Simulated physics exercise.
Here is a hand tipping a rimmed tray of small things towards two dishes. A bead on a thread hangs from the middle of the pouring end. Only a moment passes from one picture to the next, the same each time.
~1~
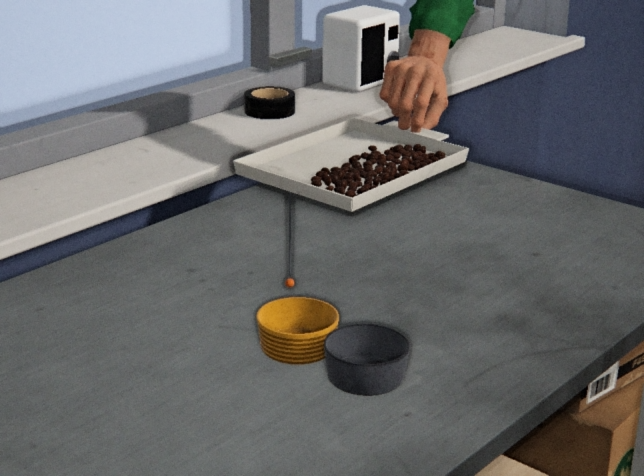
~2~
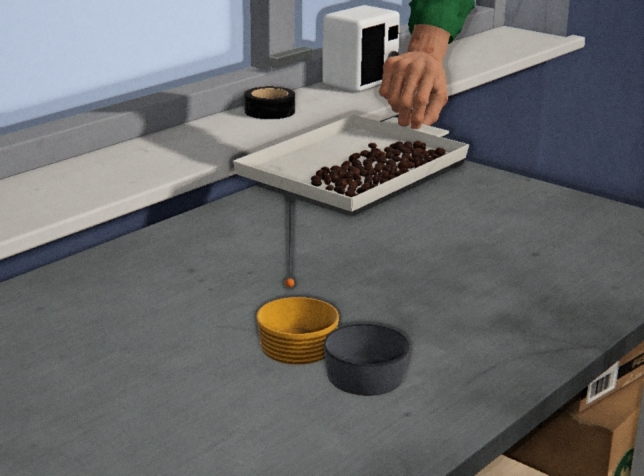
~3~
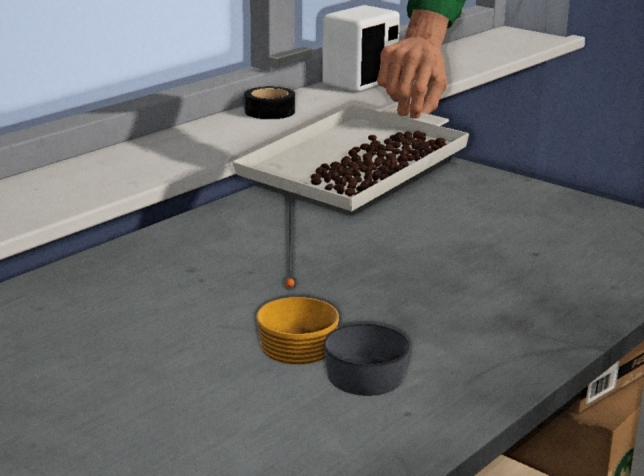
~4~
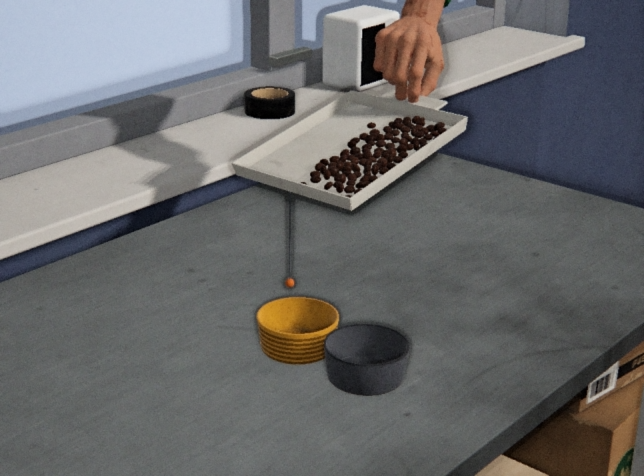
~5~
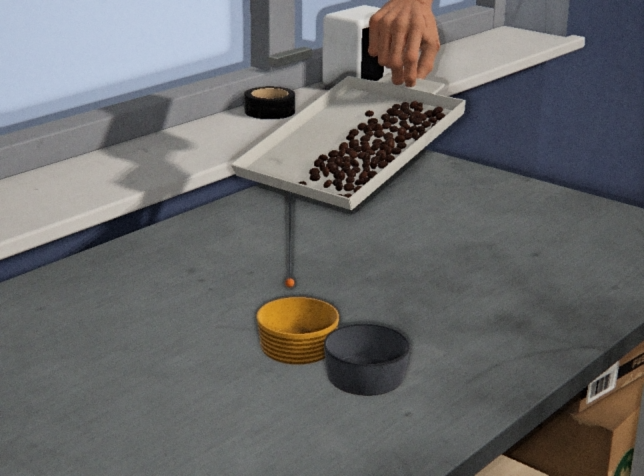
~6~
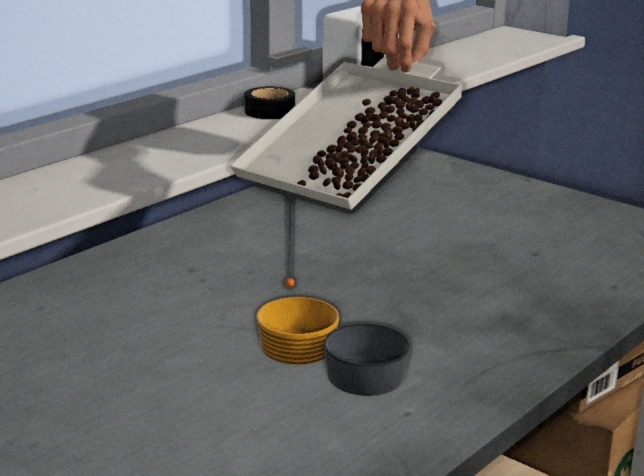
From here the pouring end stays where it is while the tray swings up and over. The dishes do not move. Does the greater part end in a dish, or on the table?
Caught overall: Under half.
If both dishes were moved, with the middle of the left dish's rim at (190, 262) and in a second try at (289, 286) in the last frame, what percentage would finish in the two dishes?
About 20 and 0 per cent.
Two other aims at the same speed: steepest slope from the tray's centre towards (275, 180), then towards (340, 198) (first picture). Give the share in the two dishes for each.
The first gives 0 %, the second 60 %.
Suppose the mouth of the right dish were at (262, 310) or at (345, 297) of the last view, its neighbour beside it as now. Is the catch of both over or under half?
At the first place most of it, at the second not half.
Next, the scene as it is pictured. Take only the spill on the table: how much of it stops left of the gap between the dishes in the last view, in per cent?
Some 100 per cent.
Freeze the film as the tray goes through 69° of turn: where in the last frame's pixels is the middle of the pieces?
Close to (295, 180).
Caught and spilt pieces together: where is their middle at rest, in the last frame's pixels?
Around (265, 346).
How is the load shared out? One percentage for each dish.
For the left dish some 30 %, for the right dish some 0 %.
Soon after the last picture, tray tipped steeply; nearly all on the tray; a small part in the air.
A little later, tray tipped past a quarter turn; about a quarter on the tray; a small part in the left dish; about half outside both; a small part in the air.
Later still, tray tipped past a quarter turn; a stray few in the right dish; about a third in the left dish; about two thirds outside both.
At rest, tray tipped past a quarter turn; a stray few in the right dish; about a third in the left dish; about two thirds outside both.
